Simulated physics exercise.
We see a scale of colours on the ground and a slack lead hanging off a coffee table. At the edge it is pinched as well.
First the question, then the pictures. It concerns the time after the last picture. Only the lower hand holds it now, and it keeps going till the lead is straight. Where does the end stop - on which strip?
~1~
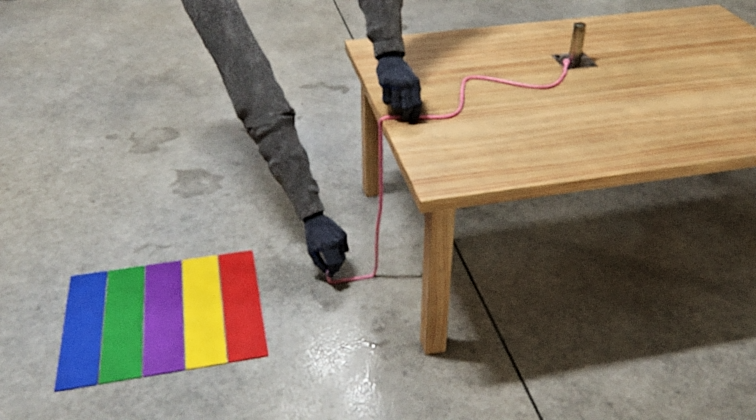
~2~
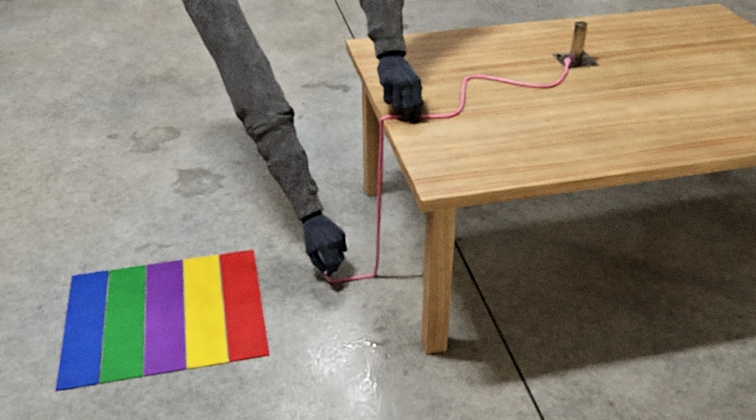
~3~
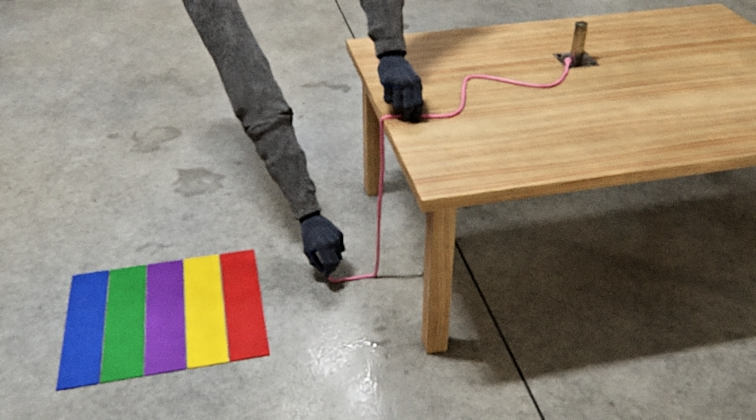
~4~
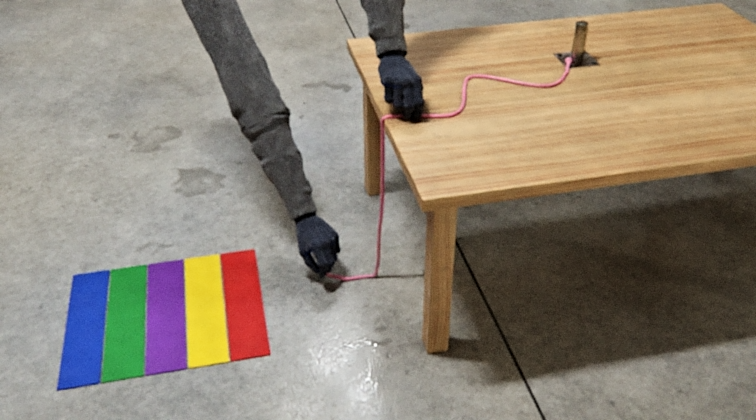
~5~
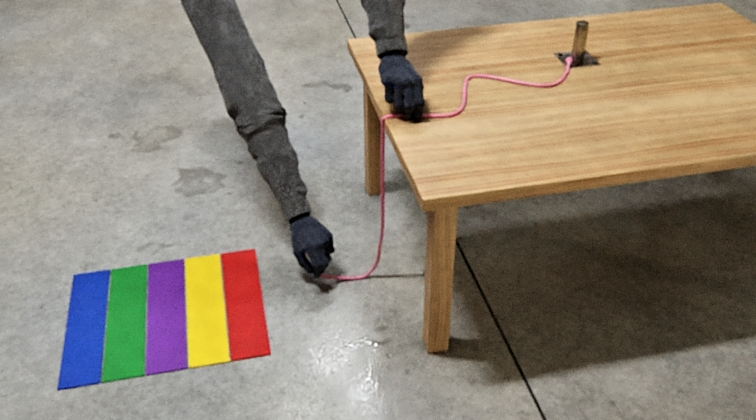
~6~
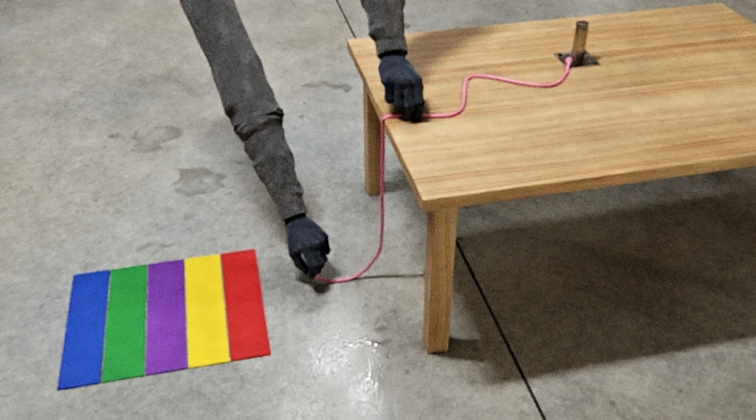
On the green strip.
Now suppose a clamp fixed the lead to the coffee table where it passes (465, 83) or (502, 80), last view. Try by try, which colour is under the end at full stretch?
In order, purple and purple.
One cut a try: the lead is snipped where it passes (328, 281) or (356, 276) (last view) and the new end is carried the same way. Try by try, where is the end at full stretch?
I'd say somewhere near (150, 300) the first time and near (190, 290) the second time.
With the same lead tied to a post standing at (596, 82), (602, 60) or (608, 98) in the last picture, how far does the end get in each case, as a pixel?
In order, it comes out close to (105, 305), (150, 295) and (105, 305).
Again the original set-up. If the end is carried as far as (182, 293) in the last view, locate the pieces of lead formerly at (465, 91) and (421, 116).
They end up close to (426, 103) and (372, 146).
A little later, end near (182, 293); over purple.
Next, end near (142, 299); over green.
When it is tight, end near (119, 302); over green. It gets as far as the green strip.
